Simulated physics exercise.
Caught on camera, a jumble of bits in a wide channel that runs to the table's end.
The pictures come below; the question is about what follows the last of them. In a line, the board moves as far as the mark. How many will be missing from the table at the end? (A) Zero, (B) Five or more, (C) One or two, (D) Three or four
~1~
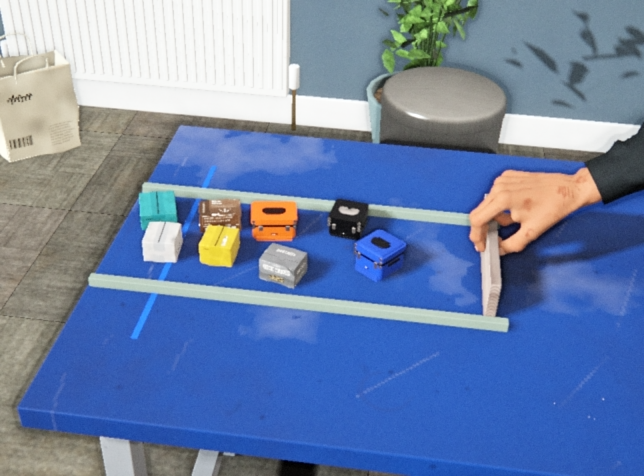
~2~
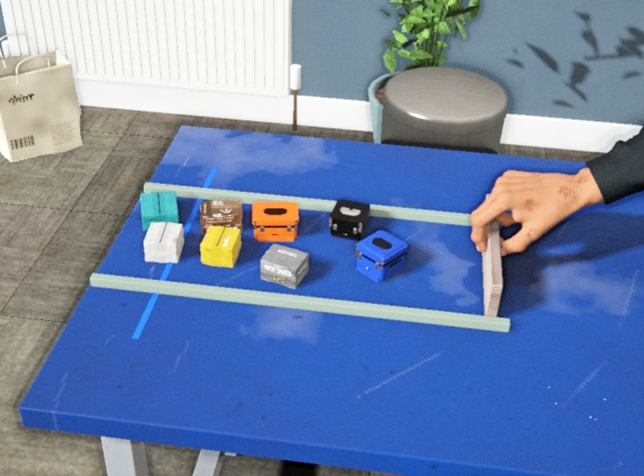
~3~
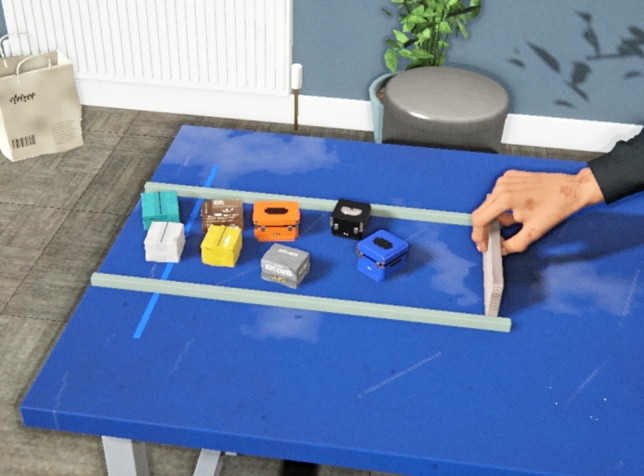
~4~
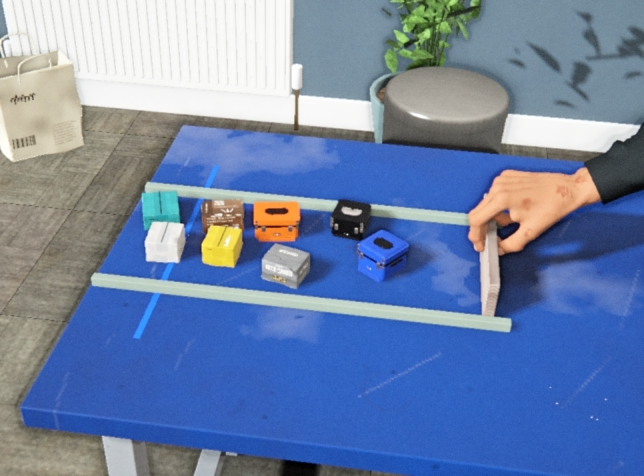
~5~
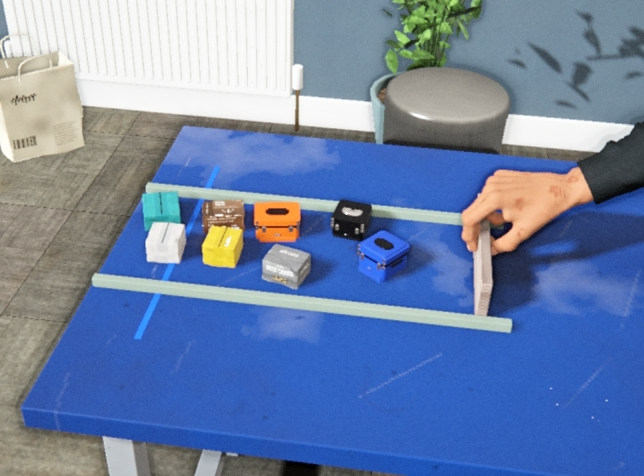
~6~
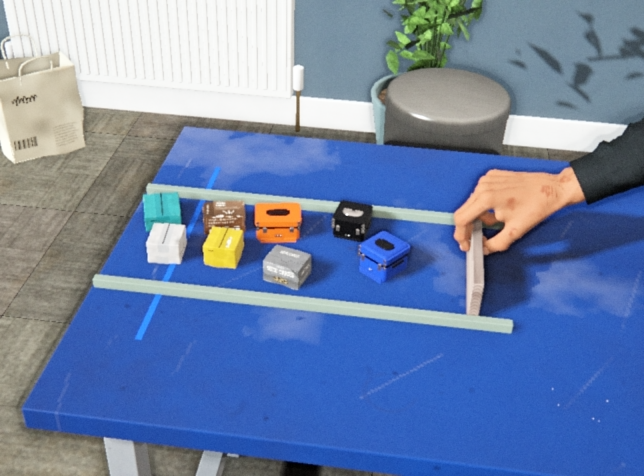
Answer: D.
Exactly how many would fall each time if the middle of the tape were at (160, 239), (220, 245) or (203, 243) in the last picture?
Try by try, 5, 1 and 2.
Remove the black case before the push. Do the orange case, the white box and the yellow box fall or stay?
Well, the orange case is still there, the white box winds up down, and the yellow box is still there.
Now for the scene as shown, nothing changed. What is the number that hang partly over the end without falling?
The count is 3.
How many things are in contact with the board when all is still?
Contact count: 2.
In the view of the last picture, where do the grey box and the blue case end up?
They end up close to (120, 257) and (161, 239).
A little later, none off yet; turquoise box at rest near (162, 211); white box at rest near (167, 243); brown box at rest near (224, 217).
Next, none off yet; turquoise box at rest near (162, 211); white box at rest near (167, 243); brown box shifted a little near (209, 213).
Later still, one off so far; turquoise box dropping near (105, 289); white box shifted about its own width near (131, 242); brown box shifted well along near (138, 206).
When it is over, the number that fall off is three or four; down, brown box, white box and turquoise box.
